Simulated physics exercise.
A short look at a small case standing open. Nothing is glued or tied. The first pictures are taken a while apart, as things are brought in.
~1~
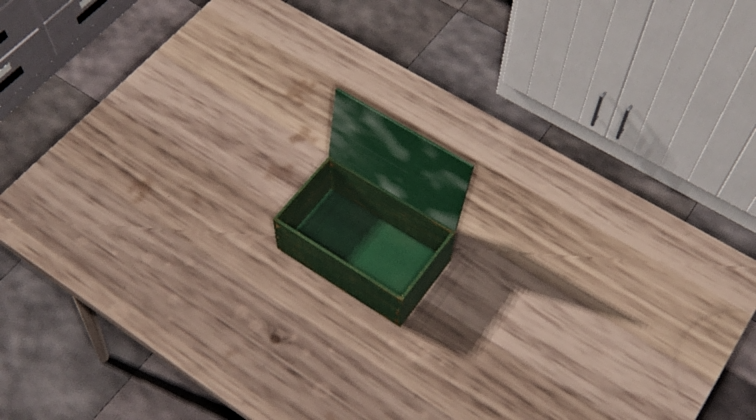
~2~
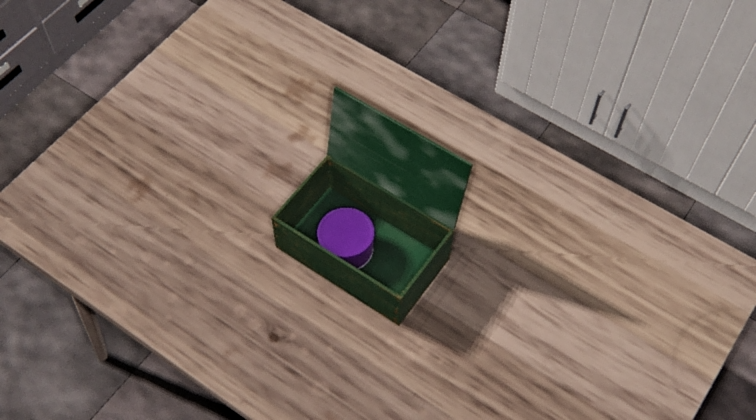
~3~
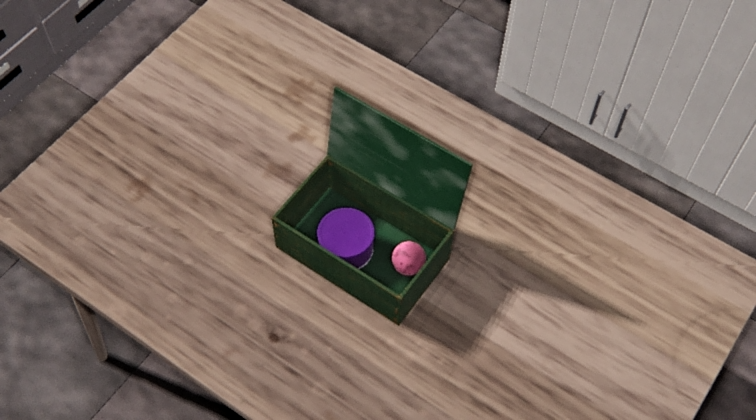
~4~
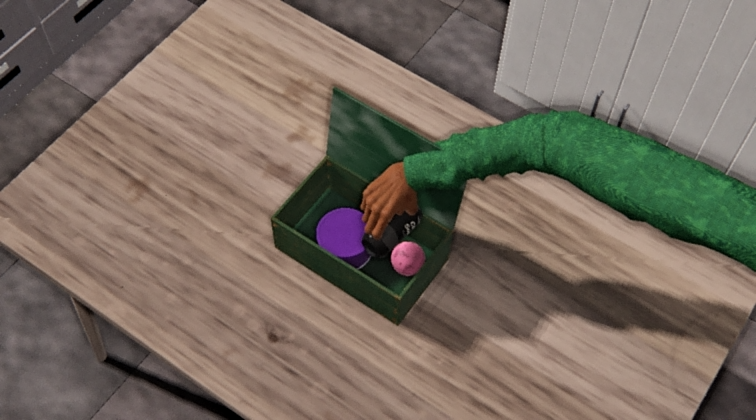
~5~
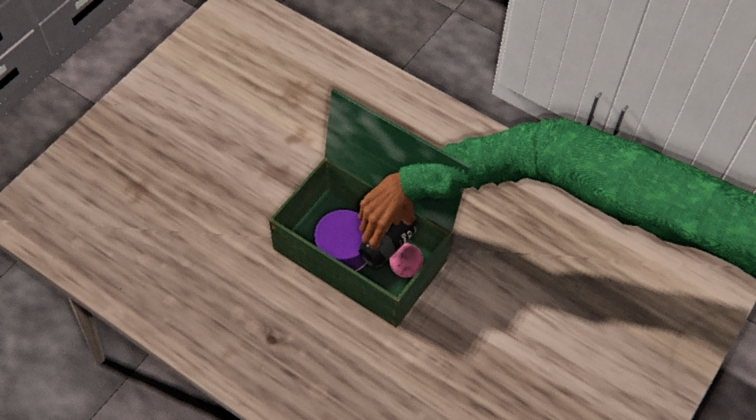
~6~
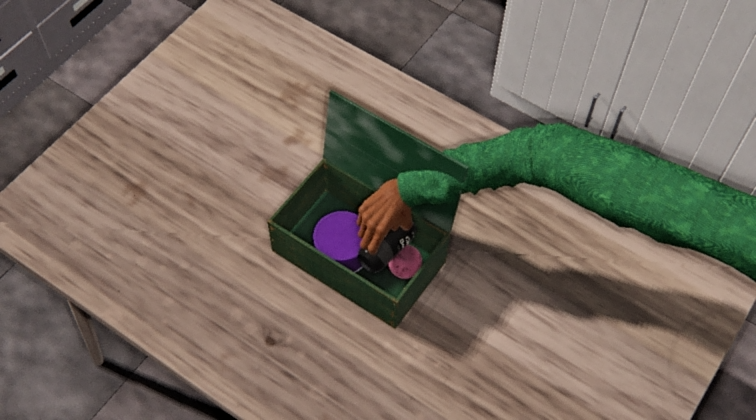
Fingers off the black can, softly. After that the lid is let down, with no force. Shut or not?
Outcome: The lid shuts flat.
Then, 0.60 s after the last picture, black can rolled about its own width near (387, 256); pink ball rolled a little.
Then, 1.60 s after the last picture, lid 59° above the rim; black can rolled about its own width near (388, 256); pink ball rolled a little.
Then, 2.10 s after the last picture, lid 21° above the rim; black can rolled about its own width near (388, 256); pink ball rolled a little.
At rest, lid shut; moved from the start, black can; the other 2 in place. Seen from the same camera at the end, black can near (388, 256).
